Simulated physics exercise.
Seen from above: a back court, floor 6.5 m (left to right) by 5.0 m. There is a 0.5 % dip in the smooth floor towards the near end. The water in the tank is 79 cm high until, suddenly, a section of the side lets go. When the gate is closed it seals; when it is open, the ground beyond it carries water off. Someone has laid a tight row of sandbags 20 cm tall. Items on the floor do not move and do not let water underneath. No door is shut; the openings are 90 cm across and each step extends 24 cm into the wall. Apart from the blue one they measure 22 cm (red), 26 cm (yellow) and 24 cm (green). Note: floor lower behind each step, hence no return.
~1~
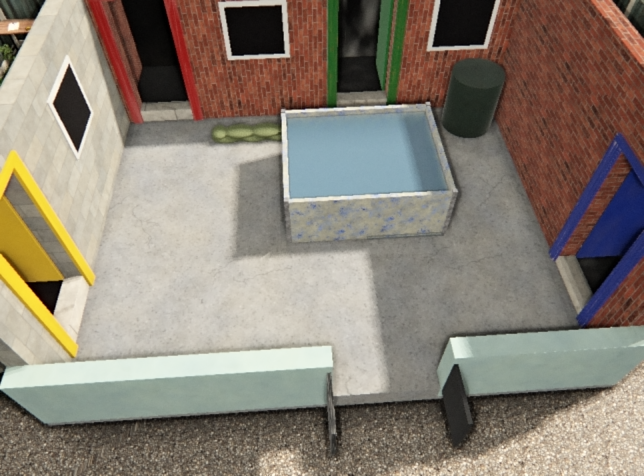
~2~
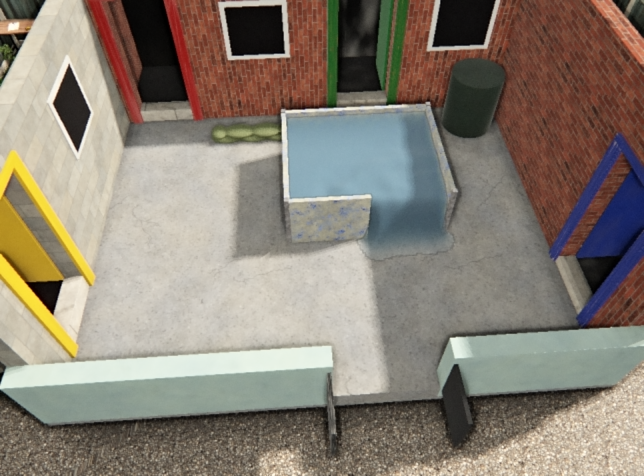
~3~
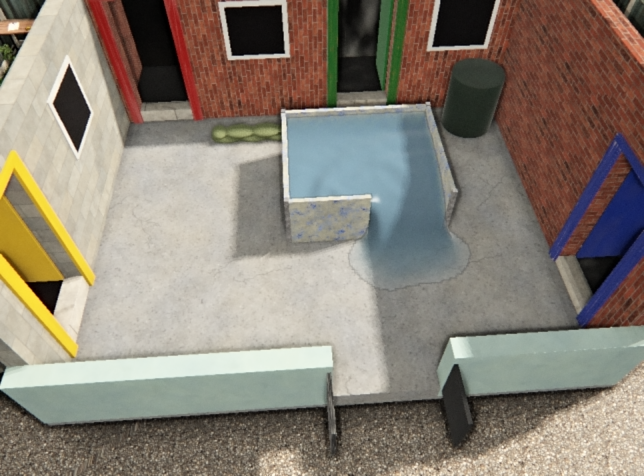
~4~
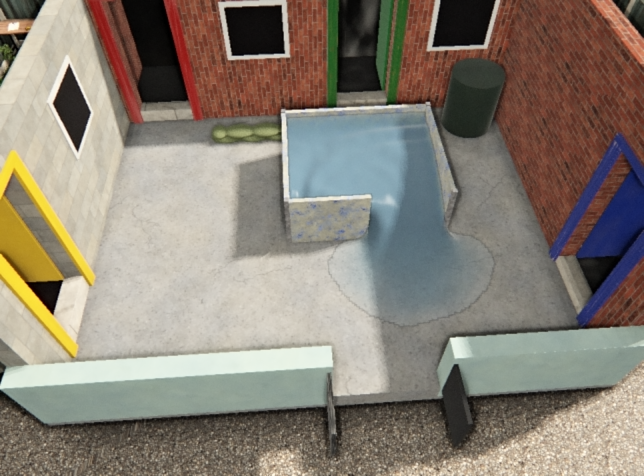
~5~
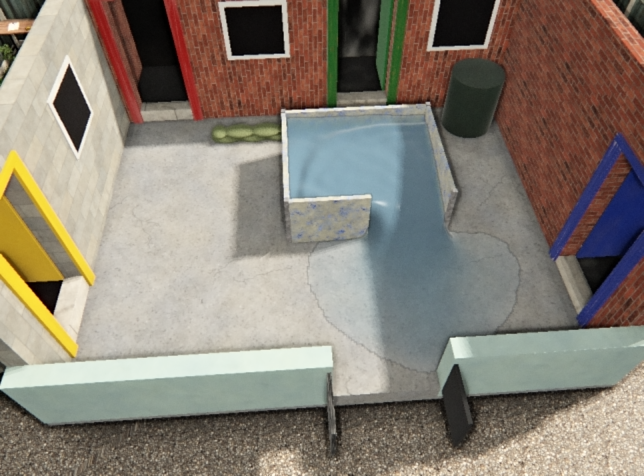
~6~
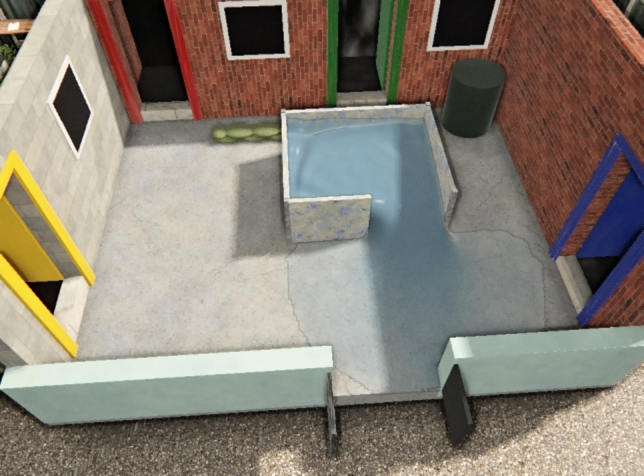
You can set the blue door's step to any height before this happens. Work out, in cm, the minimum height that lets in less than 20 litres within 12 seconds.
I would say 24 cm.
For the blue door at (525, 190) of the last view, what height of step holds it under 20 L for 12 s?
Minimum: Close to 8.5 cm.
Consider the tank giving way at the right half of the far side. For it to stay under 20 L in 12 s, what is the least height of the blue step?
Then something near 10.5 cm.
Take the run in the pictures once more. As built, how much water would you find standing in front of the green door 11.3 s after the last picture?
It works out to about 5.5 centimetres deep.
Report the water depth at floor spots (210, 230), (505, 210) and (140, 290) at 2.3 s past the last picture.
In that order: 0, 7 and 0 cm.
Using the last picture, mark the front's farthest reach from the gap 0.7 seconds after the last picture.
Around (216, 384).
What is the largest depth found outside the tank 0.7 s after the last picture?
Max depth: Near 62 cm.
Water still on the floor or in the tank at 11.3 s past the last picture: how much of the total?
Some 56 per cent remains.
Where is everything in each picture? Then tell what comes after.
The tank at (363, 153) is whole and still, 79 cm deep; the blue door at (597, 244) is dry, in the first frame.
The front is at (371, 253), 0.3 m from the gap at (406, 219); 0.3 m2 of floor is wet, 79 cm left at the back, in the second frame.
The gap is at (406, 222), the front 0.9 m out at (389, 284); the back of the tank holds 79 cm, in the third frame.
The gap is at (406, 223), the front 1.4 m out at (399, 319); the back of the tank holds 76 cm, in the fourth frame.
The gap is at (406, 223), the front 2.1 m out at a hidden place; the back of the tank holds 69 cm, in the fifth frame.
The gap is at (406, 223), the front 2.4 m out at a hidden place; the back of the tank holds 67 cm; the blue door at (597, 244), 2.3 m from the gap, is still 0.4 m from the nearest water, in the sixth frame.
Then, 0.7 s after the last picture water covers 25 % of the floor, deepest (62 cm) near (596, 359); 7 cm at the blue door, 0 litres in over its 13 cm step.
Then, 2.3 s after the last picture water covers 45 % of the floor, deepest (30 cm) near (582, 360); 23 cm at the blue door, 68 litres in over its 13 cm step.
Then, 11.3 s after the last picture water covers 90 % of the floor, deepest (9 cm) near (467, 367); 7 cm at the blue door, 140 litres in over its 13 cm step.
At the blue door as built, the water peaked near 25 cm, 1.3 s after the last picture.
Run again over the same 12 s with other heights there, 40 litres in over 20.5 cm, 8 litres over 28 cm. The limit of 20 litres is kept from about 24 cm up.
